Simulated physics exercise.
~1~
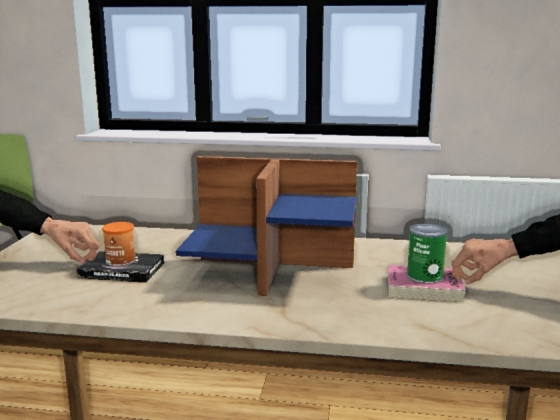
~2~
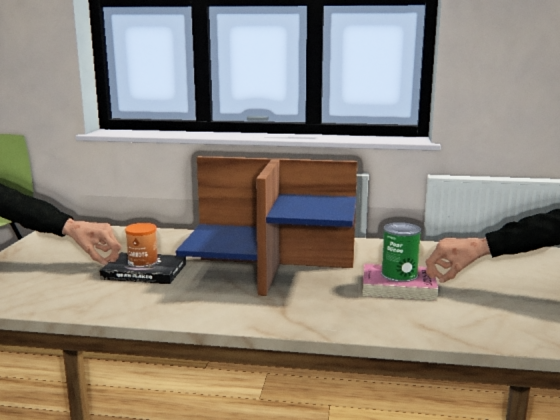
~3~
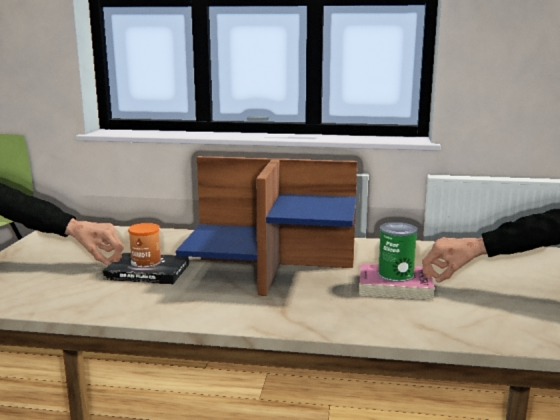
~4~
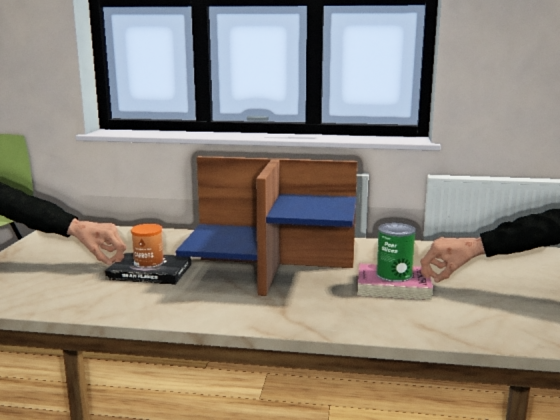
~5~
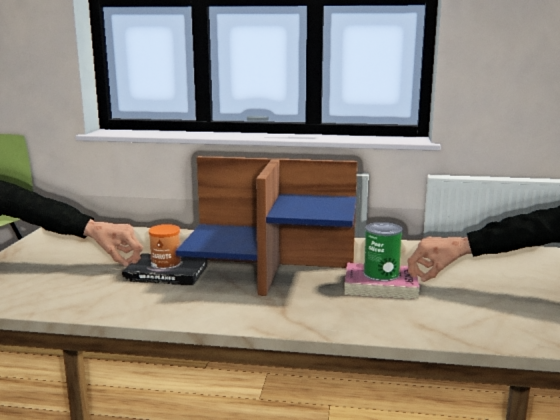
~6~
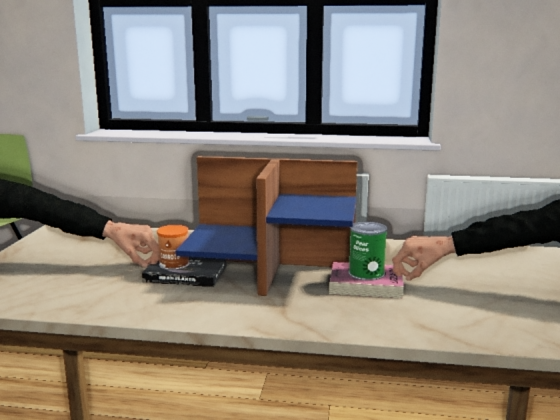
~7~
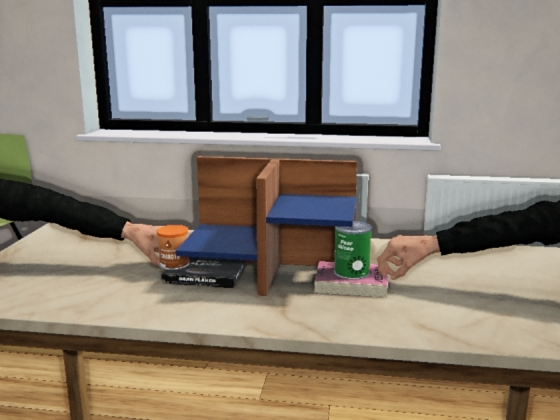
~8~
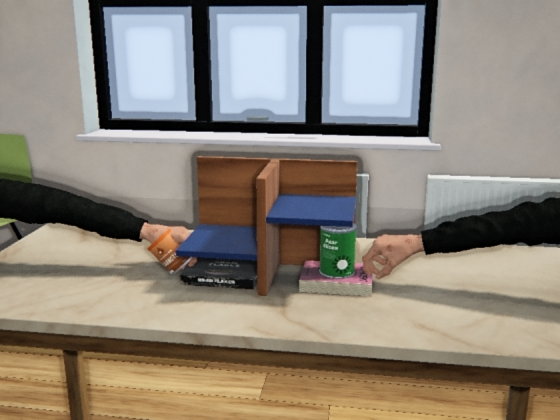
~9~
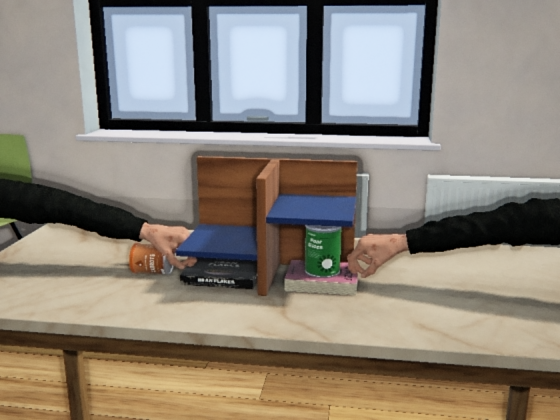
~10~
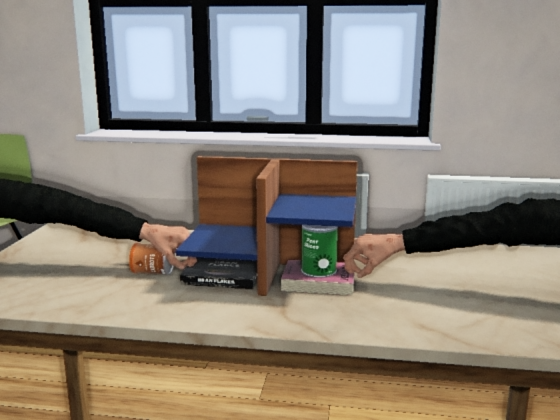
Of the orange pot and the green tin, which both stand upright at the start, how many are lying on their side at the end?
One of them is lying on its side at the end, the orange pot, while the green tin is still upright.
